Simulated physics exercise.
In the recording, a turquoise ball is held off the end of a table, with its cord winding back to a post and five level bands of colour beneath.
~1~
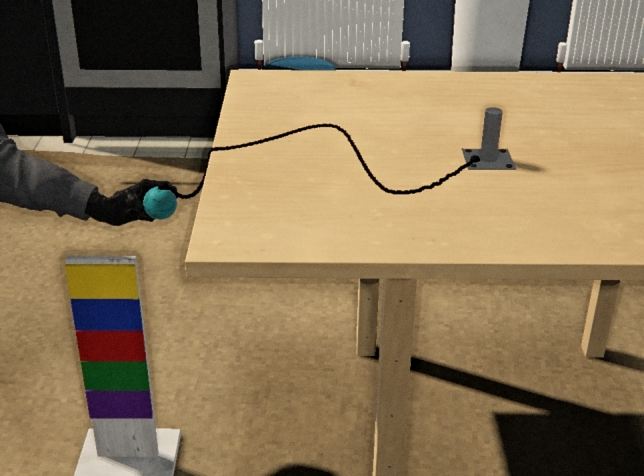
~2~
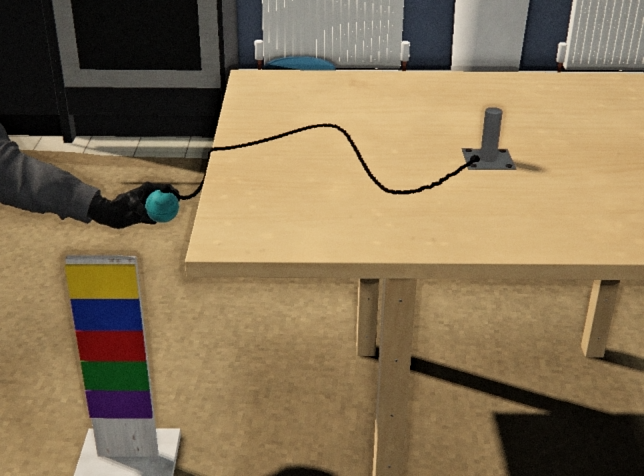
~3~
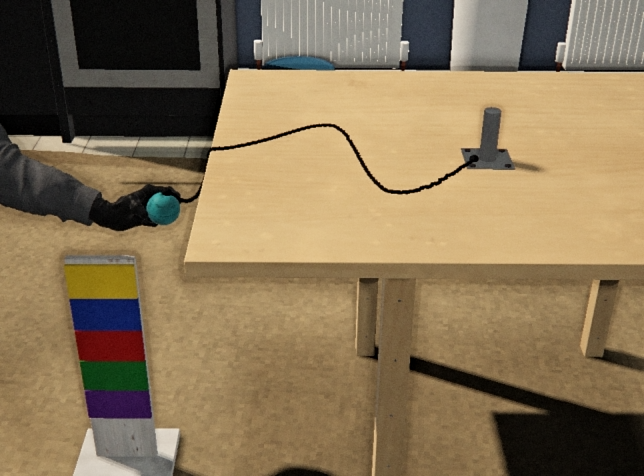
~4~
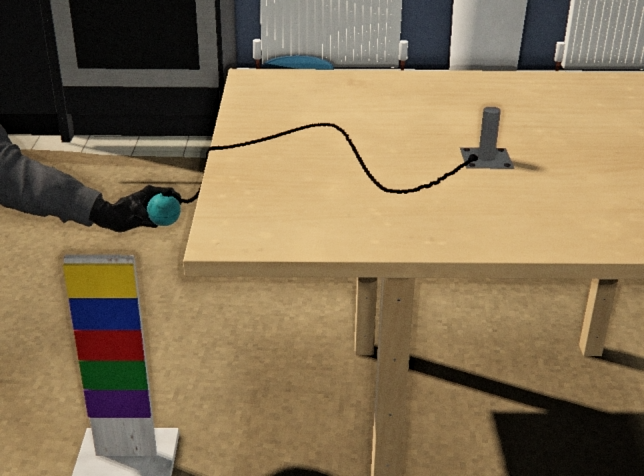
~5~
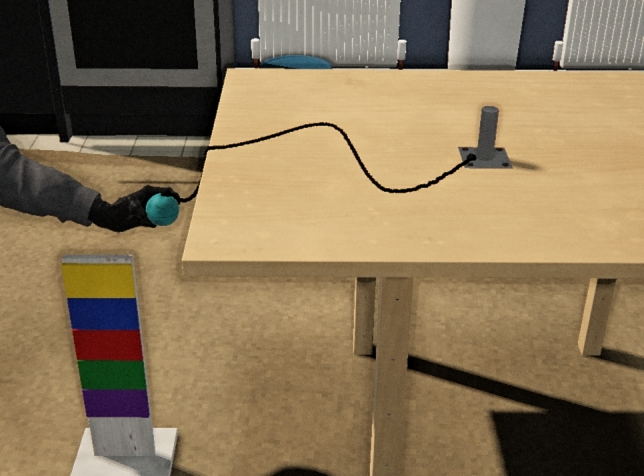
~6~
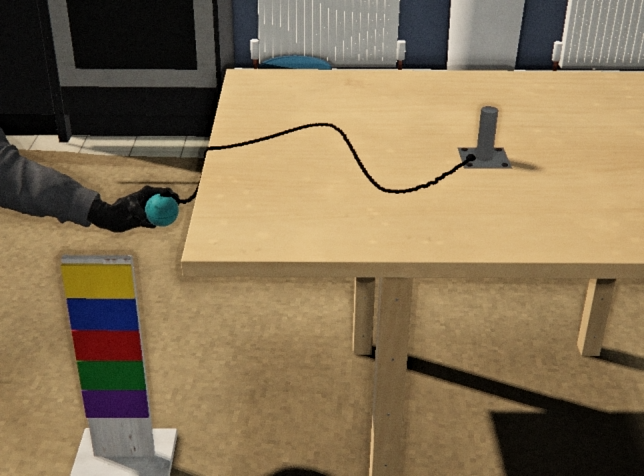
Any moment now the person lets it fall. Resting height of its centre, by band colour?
Green.
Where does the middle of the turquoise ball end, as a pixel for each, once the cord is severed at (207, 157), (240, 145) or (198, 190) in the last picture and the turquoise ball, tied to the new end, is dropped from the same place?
About (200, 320), (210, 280) and (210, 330).
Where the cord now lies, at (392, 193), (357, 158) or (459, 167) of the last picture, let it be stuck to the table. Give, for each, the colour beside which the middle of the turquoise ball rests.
Note: Try 1 red; try 2 blue; try 3 green.
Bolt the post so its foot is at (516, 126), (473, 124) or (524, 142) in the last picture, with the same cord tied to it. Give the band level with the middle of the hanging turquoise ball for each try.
The first case gives red, the second green and the third red.
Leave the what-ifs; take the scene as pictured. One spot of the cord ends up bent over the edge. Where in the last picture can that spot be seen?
It sits at about (340, 131).
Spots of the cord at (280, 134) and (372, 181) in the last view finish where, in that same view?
Point one to (209, 238), point two to (322, 162).
A little later, ball near (254, 366); level with red.
Next, ball near (199, 377); level with green.
When it is over, ball near (223, 384); level with green. At green.
